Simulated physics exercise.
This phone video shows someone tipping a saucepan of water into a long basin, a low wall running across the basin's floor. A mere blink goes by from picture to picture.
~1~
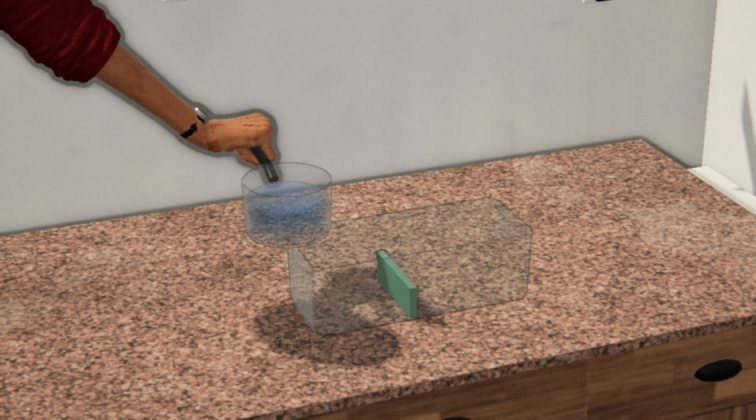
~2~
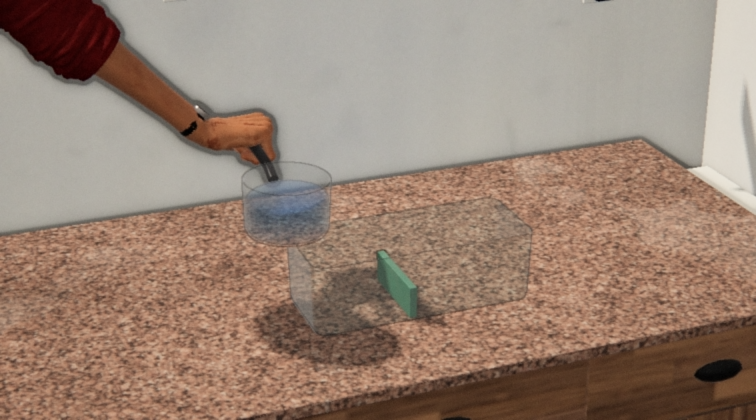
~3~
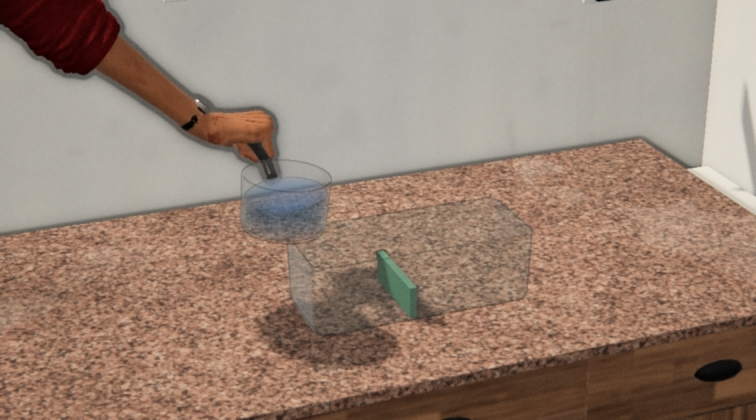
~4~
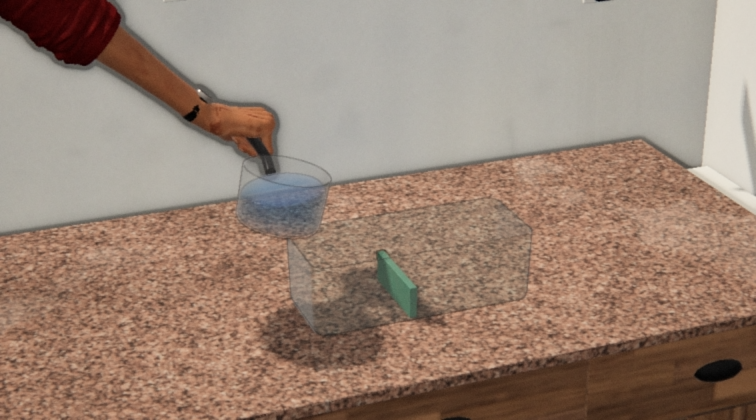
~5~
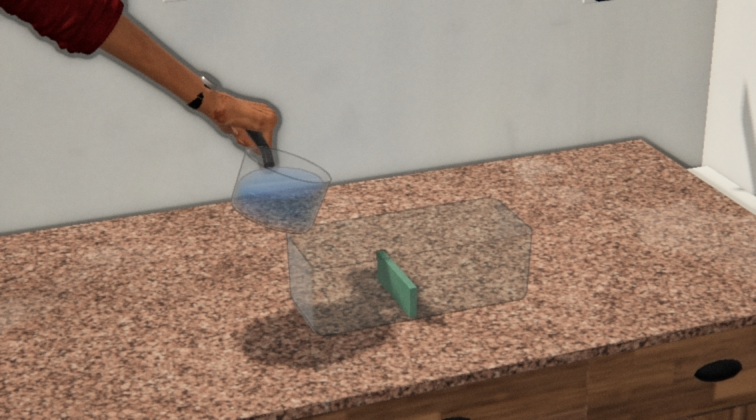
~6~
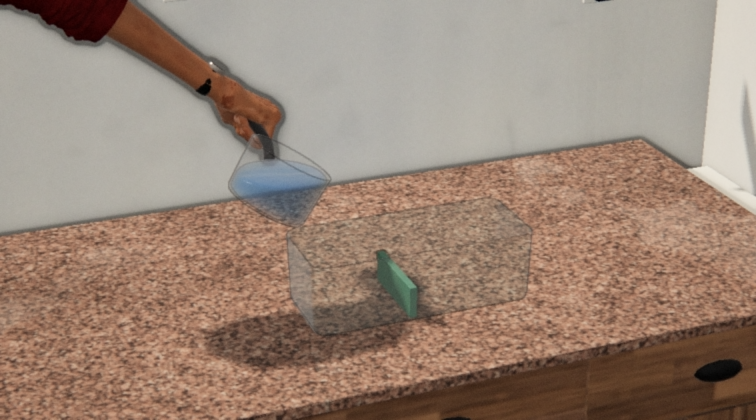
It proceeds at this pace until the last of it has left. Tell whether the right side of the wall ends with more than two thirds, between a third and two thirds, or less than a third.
The right side ends with between a third and two thirds.
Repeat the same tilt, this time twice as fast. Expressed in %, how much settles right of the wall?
Something like 50 percent.
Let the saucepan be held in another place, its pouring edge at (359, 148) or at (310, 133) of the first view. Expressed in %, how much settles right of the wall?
Around 90 percent first, around 40 percent second.
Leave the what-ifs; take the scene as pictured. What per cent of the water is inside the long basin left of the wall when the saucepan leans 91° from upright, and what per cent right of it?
Left part close to 10 in a hundred, right part close to 0.
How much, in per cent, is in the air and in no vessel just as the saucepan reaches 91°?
Roughly 40 %.
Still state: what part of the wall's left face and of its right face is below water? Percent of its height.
Once still, it is 30 % on the left and 30 % on the right.
A moment on, the saucepan is tipped on its side and 48 per cent is still to pour, 10 is left of the wall and 0 right of it.
Next, the saucepan is tipped right over and 6 per cent is still to pour, 28 is left of the wall and 51 right of it.
Then the saucepan is tipped right over and 0 per cent is still to pour, 44 is left of the wall and 54 right of it.
Later the saucepan is tipped right over and 0 per cent is still to pour, 44 is left of the wall and 54 right of it.
In the end 44 per cent lies left of the wall, 54 right of it and 2 outside.
